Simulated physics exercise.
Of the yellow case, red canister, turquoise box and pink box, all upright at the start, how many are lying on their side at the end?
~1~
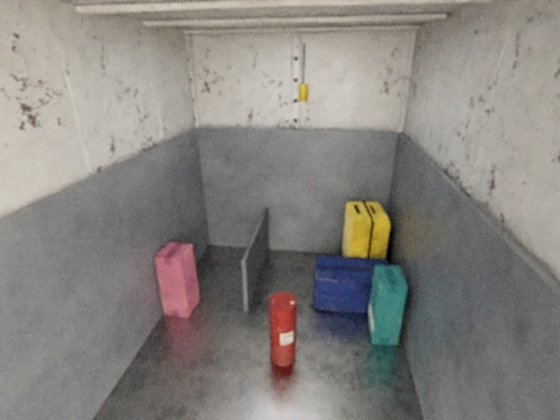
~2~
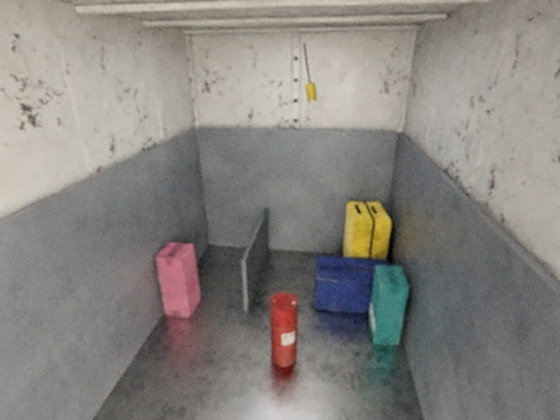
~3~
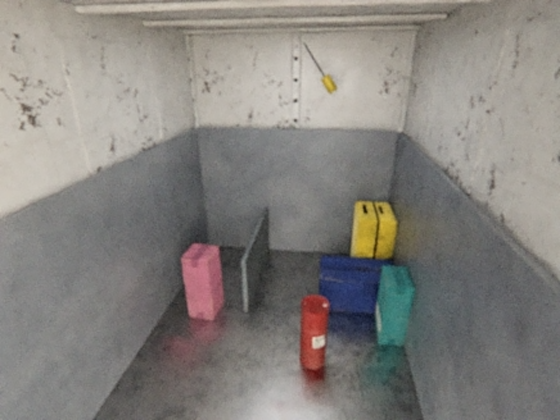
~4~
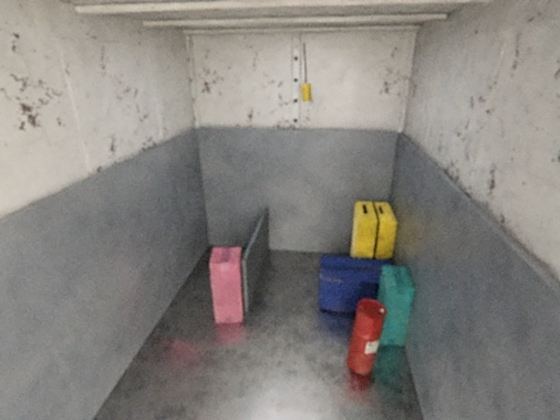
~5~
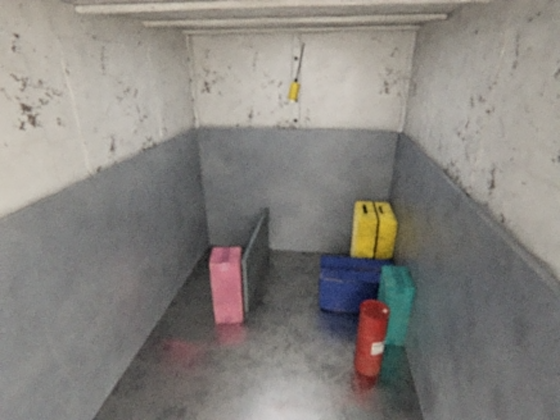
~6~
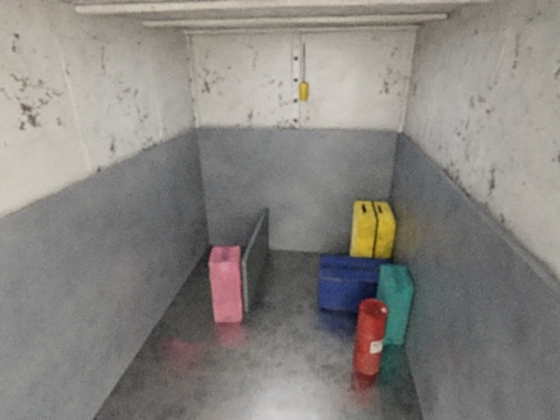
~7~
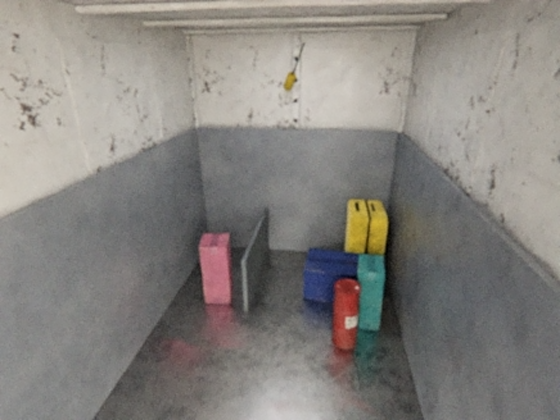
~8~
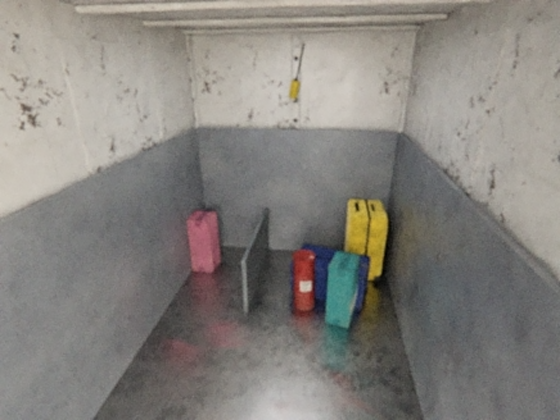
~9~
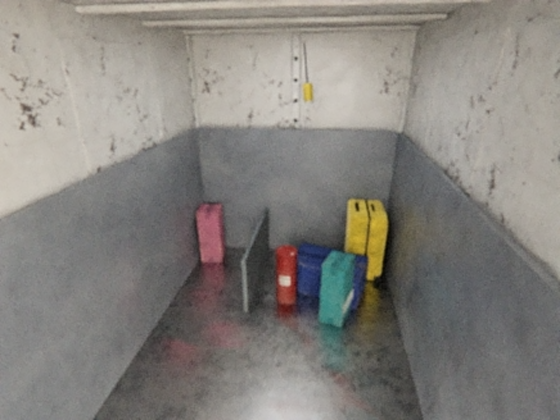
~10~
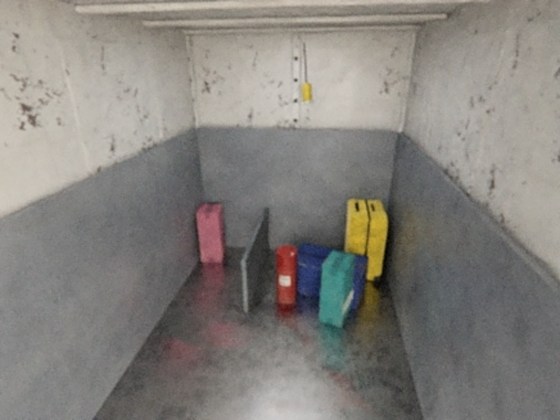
None of them are lying on their side. The yellow case, red canister, turquoise box and pink box all still stand upright.
